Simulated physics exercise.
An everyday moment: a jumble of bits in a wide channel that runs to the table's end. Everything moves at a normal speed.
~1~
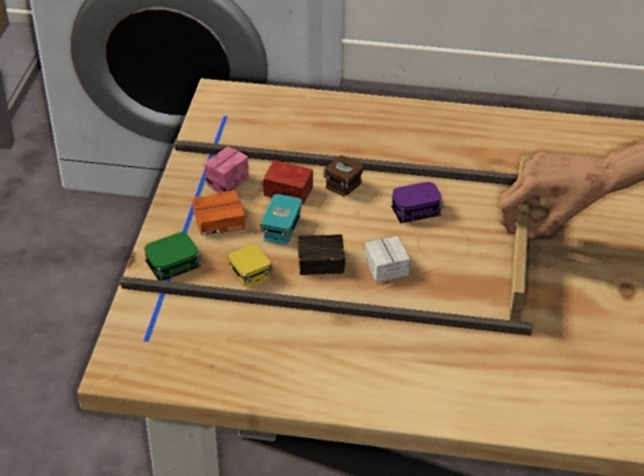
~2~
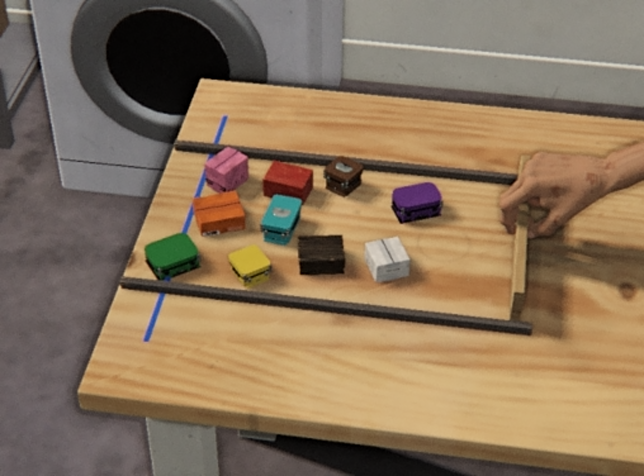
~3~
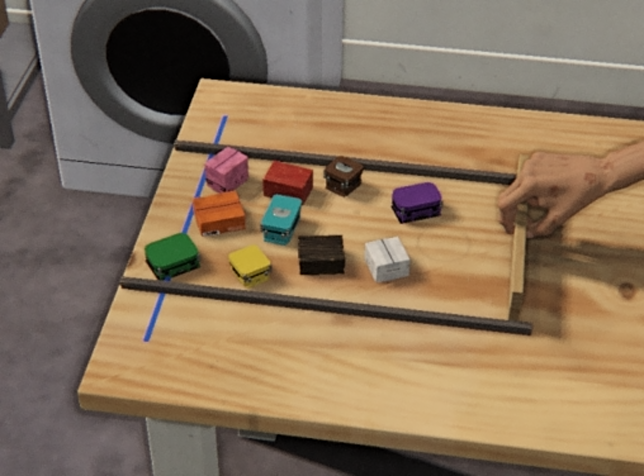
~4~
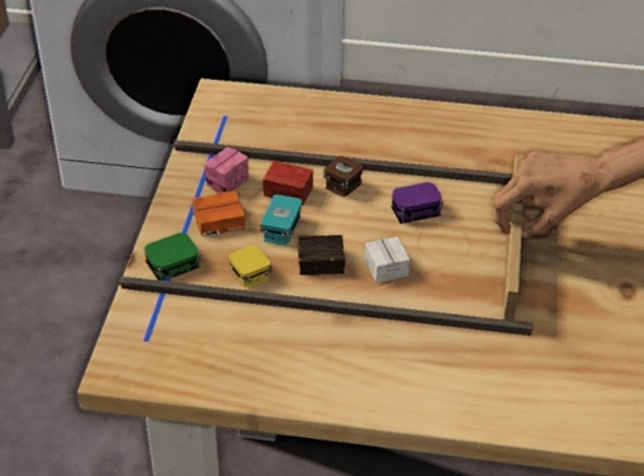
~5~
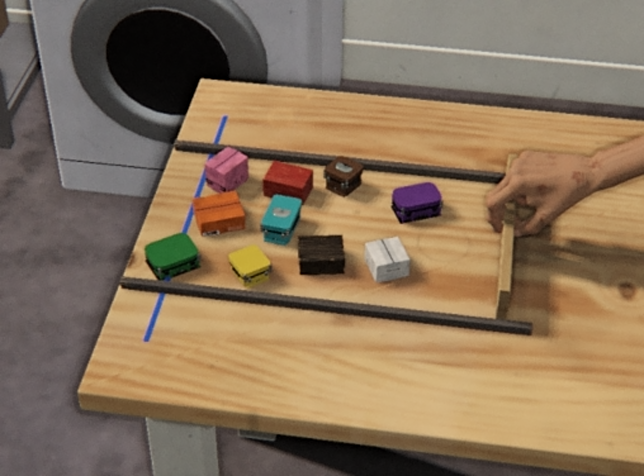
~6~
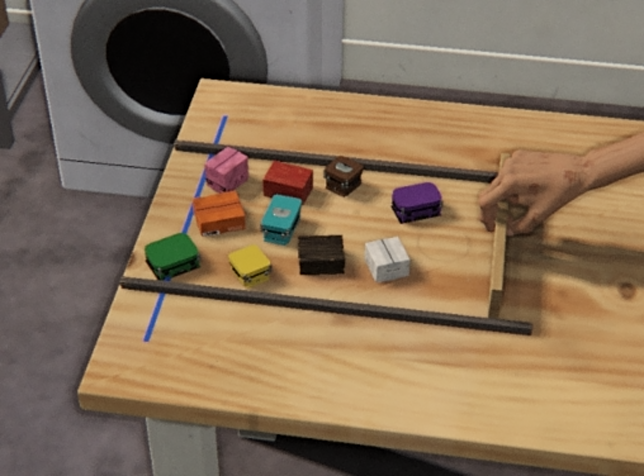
A hand gripping an upright wooden board at the right of a dark-railed channel holds it nearly still, then slides it slightly left along the tabletop. The ten small colourful cases and boxes ahead of it stay where they are, untouched, some near the blue line at left.
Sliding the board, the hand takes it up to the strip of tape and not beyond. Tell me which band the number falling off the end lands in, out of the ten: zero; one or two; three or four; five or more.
Falling ones: Five or beyond.
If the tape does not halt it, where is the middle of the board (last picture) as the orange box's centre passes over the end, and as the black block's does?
About (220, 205), and about (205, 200) for the other.
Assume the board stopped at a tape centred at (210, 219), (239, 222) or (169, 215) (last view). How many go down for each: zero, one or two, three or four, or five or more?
So, going place by place, I'd say three to four; 1 or 2; at least five.
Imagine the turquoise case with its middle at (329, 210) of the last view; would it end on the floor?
Result for the turquoise case: It holds firm.
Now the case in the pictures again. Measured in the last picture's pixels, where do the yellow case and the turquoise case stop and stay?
Around (153, 265), then around (166, 199).
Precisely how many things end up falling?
The number that fall is 5.
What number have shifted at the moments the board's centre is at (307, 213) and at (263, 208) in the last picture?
At the first place 9, at the second 10.
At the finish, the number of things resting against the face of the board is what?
It touches 5.
Early on, none off yet; green case at rest near (172, 257); pink box at rest near (227, 171); orange box at rest near (219, 214).
Finally, the number that fall off is five or more; lost, black block, red block, orange box, pink box and green case.
